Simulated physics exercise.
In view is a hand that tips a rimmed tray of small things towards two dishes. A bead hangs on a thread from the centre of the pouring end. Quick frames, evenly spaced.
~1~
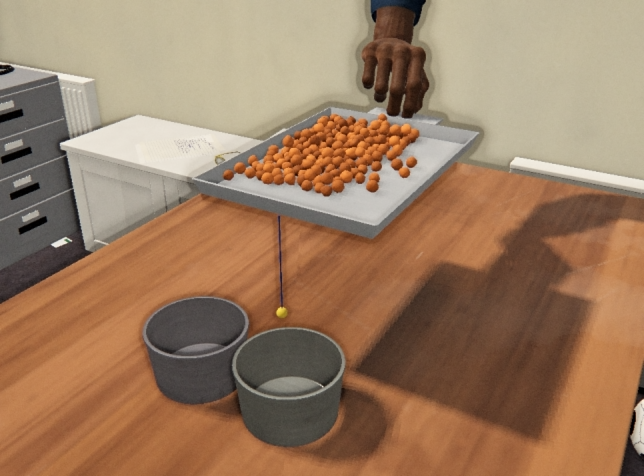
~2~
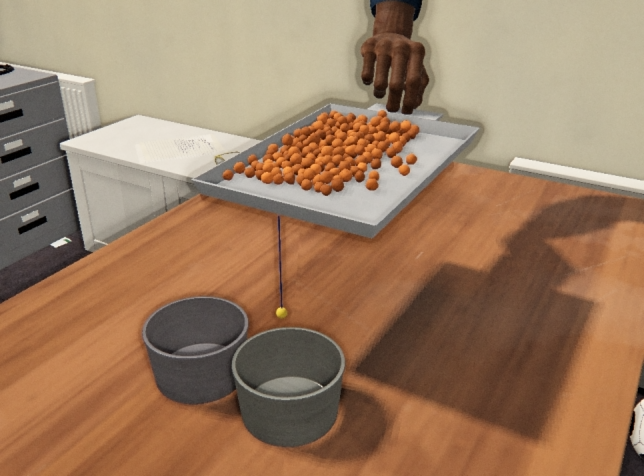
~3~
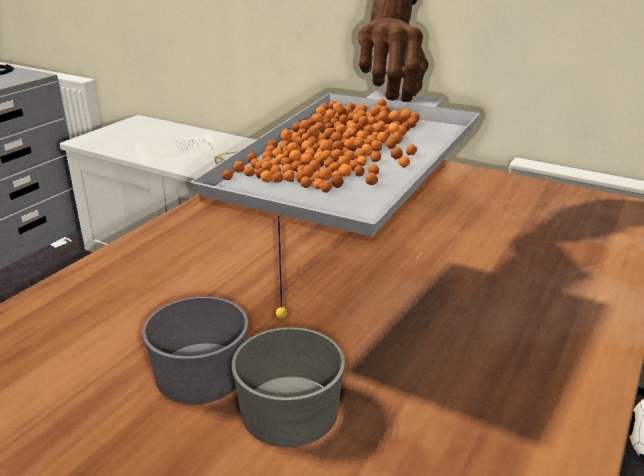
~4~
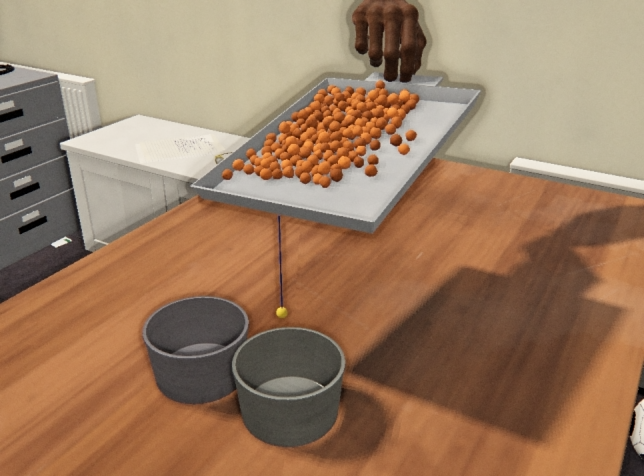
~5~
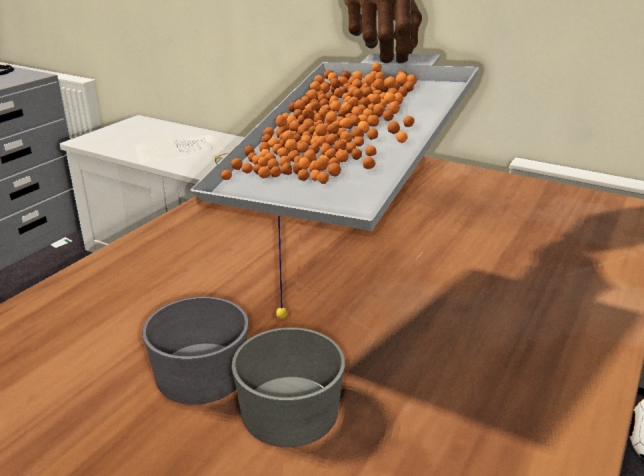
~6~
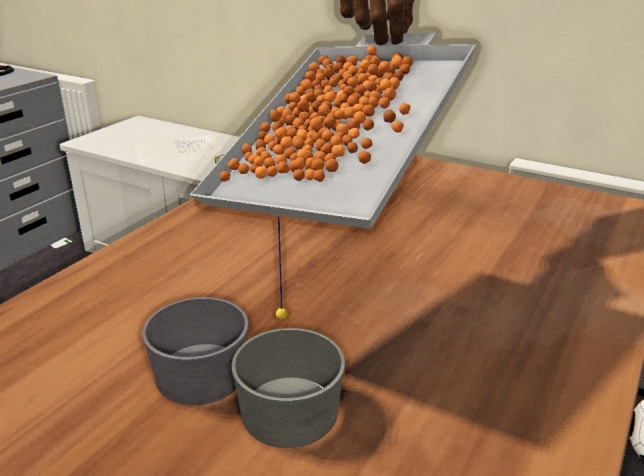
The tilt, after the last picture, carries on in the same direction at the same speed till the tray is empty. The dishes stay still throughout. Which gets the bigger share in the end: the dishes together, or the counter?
The dishes catch most of the load.
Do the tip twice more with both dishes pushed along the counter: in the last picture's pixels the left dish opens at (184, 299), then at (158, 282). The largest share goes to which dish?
Well, first the one further left, then the one further right.
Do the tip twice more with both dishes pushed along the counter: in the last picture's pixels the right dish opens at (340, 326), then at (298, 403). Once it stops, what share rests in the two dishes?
First try: Roughly 10 per cent; second try: Roughly 30 per cent.
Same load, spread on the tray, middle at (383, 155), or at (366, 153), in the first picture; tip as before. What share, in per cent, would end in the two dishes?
Roughly 80 and 80 percent, in that order.
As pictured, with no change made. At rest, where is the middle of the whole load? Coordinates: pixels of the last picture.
Near pixel (200, 369).
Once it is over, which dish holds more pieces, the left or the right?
That one is the leftward one.
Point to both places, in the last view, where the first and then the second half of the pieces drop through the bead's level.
The first part passes (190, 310); everything after passes (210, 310).
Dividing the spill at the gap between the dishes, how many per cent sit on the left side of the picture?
Close to 90 per cent.
Just after the last frame, tray tipped steeply; the larger part on the tray; just a few in the left dish; about a tenth in the air.
A moment on, tray tipped past a quarter turn; just a few on the tray; about a tenth in the right dish; roughly half in the left dish; roughly a quarter outside both; about a tenth in the air.
Further on, tray tipped past a quarter turn; about a tenth in the right dish; roughly two thirds in the left dish; roughly a quarter outside both.
When it is over, tray tipped past a quarter turn; about a tenth in the right dish; roughly two thirds in the left dish; roughly a quarter outside both.
